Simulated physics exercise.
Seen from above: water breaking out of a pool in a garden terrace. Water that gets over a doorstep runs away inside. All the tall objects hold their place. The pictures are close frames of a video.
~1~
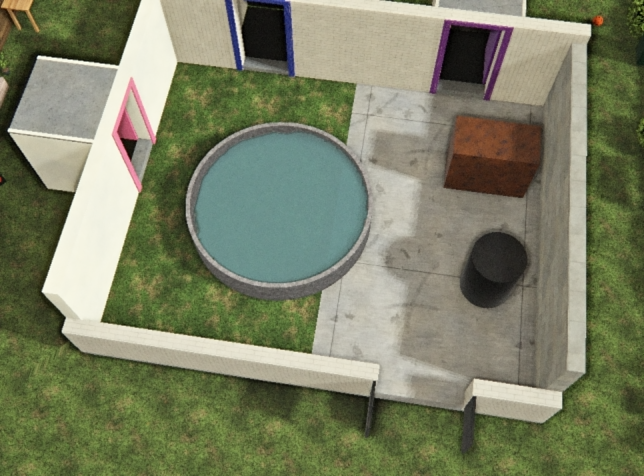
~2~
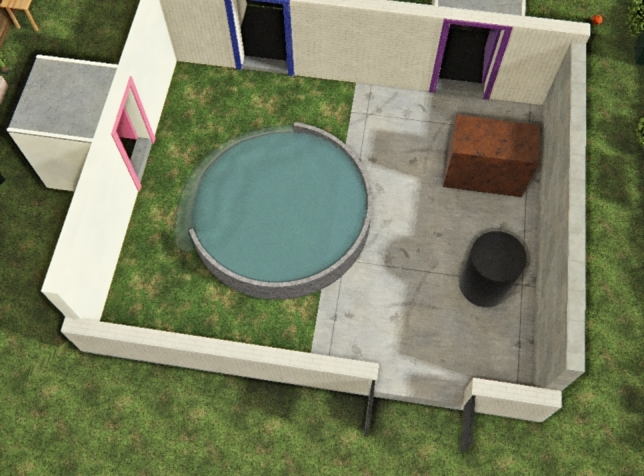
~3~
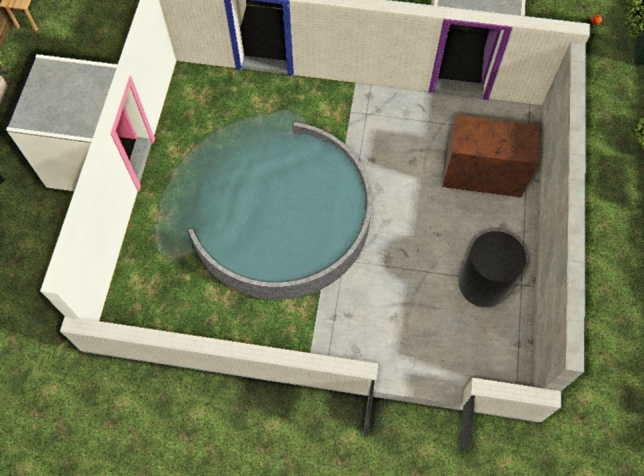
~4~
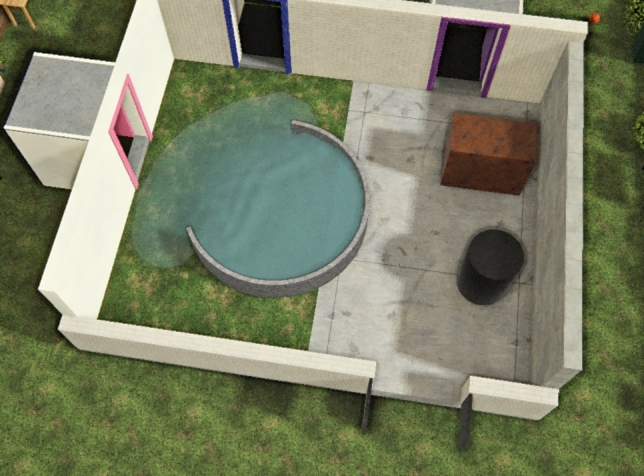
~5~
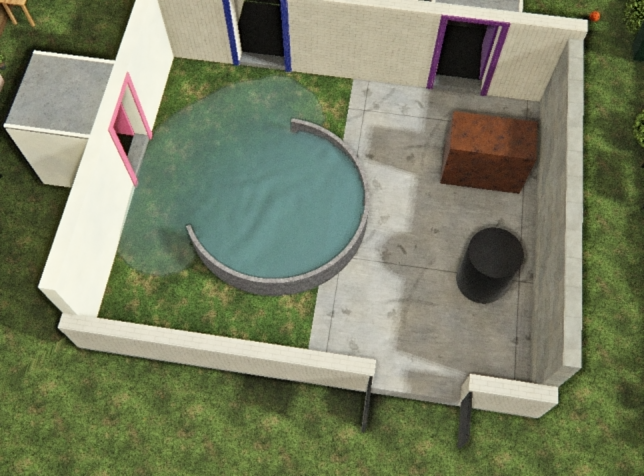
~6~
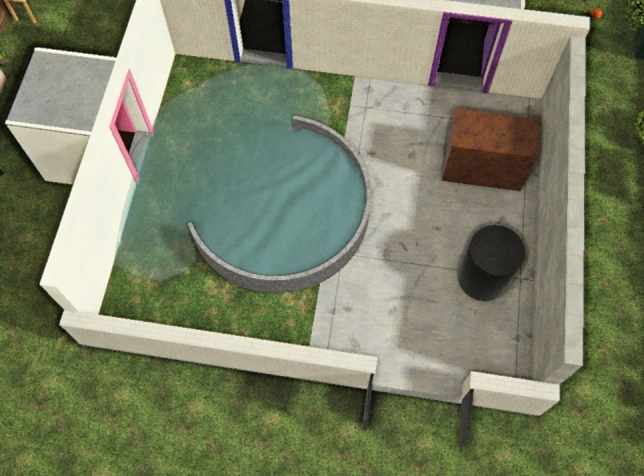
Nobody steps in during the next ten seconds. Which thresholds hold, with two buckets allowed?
In the end: The purple door admits no more than that; the pink door lets in a lot; the blue door lets in a lot.
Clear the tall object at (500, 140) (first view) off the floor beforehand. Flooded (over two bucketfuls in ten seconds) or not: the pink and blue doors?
One by one: The pink one takes more, the blue one is over.
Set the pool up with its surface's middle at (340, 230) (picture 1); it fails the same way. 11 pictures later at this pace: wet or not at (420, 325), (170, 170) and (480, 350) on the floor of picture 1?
In that order: Not flooded, wet, no water.
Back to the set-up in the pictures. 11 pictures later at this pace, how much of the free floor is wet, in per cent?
About 35 per cent.
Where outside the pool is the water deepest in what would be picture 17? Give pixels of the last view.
Roughly at (176, 54).
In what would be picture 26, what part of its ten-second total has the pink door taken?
I make it 85 per cent.
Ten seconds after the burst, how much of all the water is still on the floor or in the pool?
Roughly 90 per cent.
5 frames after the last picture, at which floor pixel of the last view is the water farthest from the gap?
Around (98, 317).
A moment on, water covers 30 % of the floor; the purple door not reached, the pink door under two buckets in, the blue door under two buckets in.
Next, water covers 35 % of the floor; the purple door not reached, the pink door over two buckets in, the blue door over two buckets in.
Then, water covers 45 % of the floor; the purple door not reached, the pink door far over two buckets in, the blue door far over two buckets in.
Later, water covers 80 % of the floor; the purple door wet at the sill, nothing in, the pink door far over two buckets in, the blue door far over two buckets in.
In the end, water covers 100 % of the floor; the purple door wet at the sill, nothing in, the pink door far over two buckets in, the blue door far over two buckets in.
